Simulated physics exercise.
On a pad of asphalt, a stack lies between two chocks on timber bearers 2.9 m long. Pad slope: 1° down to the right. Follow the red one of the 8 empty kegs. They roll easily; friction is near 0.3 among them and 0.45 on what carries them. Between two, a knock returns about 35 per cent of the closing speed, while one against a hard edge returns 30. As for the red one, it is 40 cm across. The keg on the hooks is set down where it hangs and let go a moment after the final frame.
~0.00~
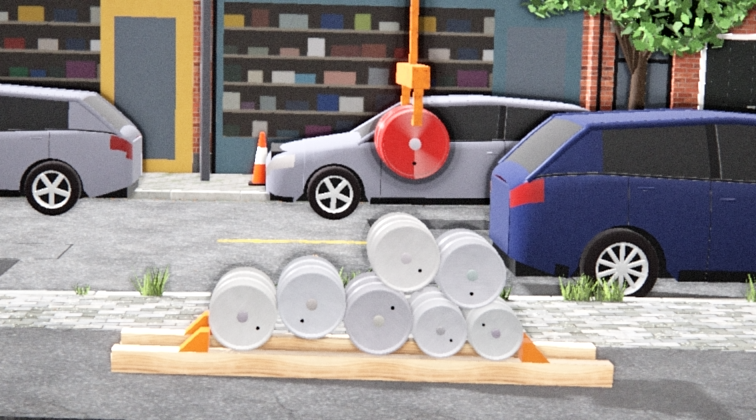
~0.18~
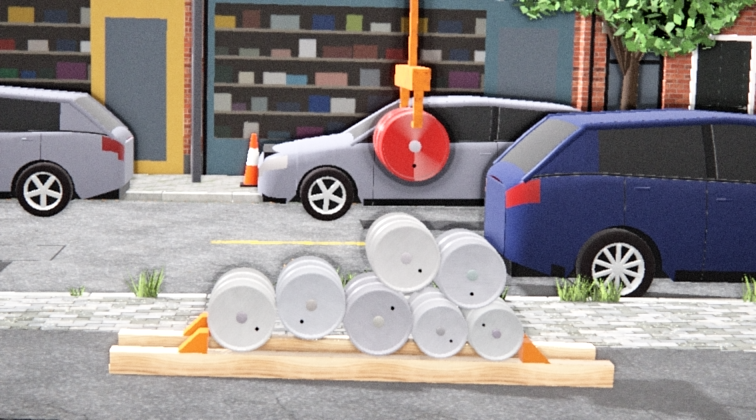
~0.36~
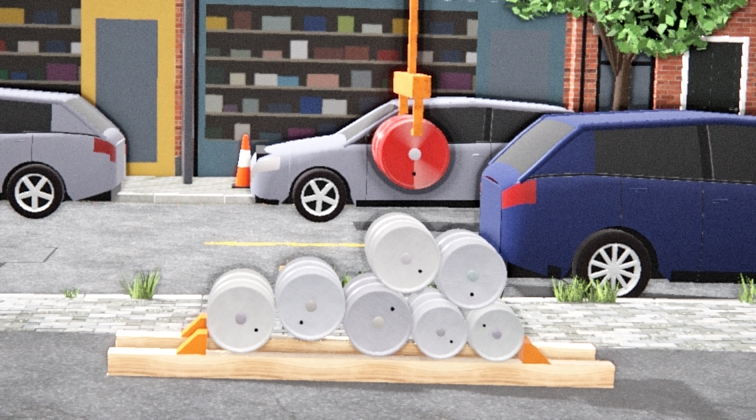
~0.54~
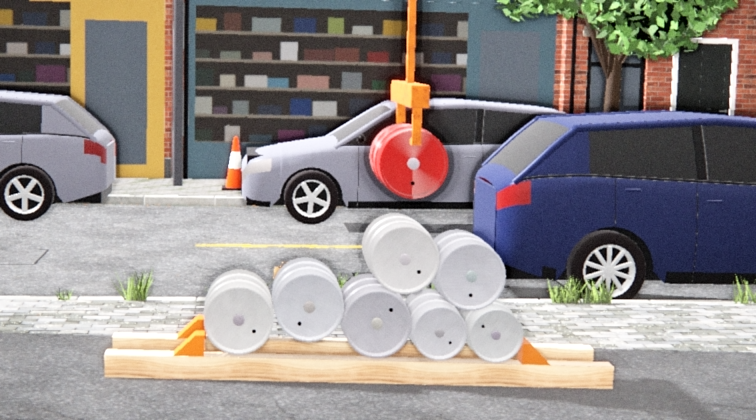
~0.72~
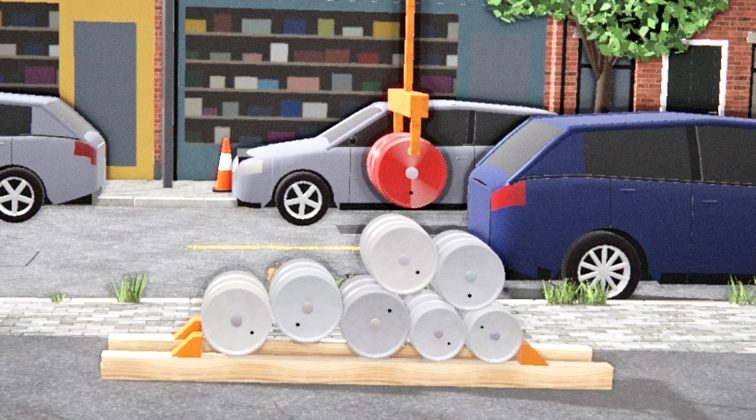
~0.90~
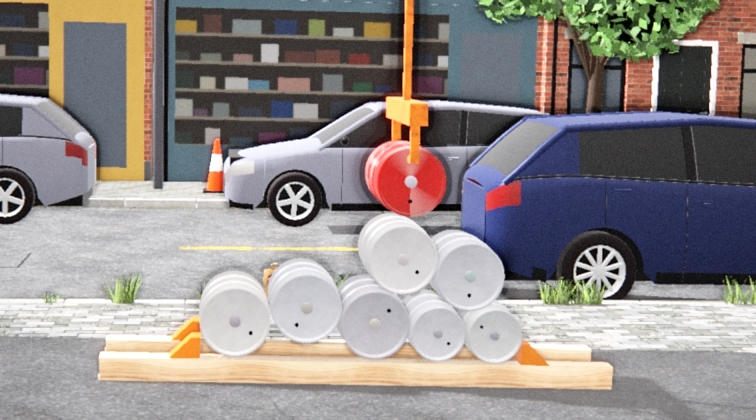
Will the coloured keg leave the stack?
Yes.
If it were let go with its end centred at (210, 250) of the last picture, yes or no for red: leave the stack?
Red? Yes, it will, then.
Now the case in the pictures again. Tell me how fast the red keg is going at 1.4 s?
Speed: Approx. 0.3 m/s.
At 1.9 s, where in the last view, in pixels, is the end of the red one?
I'd point to somewhere near (473, 208).
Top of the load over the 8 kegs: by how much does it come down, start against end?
It sits roughly 65 cm lower at the end.
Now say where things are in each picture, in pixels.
In the first frame, red at (416, 145); red hangs on the hooks; 4 form the bottom row.
In the second frame, red at (416, 147); red hangs on the hooks; lowered 2 cm.
In the third frame, red at (415, 155); red hangs on the hooks; lowered 6 cm.
In the fourth frame, red at (414, 164); red hangs on the hooks; lowered 11 cm.
In the fifth frame, red at (413, 174); red hangs on the hooks; lowered 17 cm.
In the sixth frame, red at (412, 182); red hangs on the hooks; lowered 22 cm.
After 1.4 s, red is up on others, 60 cm inside the right chock, rolling right; 0 off the stack.
After 1.9 s, red is up on others, 30 cm inside the right chock, rolling right; 0 off the stack.
After 2.5 s, red is beyond the right chock, rolling right; 1 off the stack.
At rest (3.5 s), red is beyond the right chock; 1 off the stack.
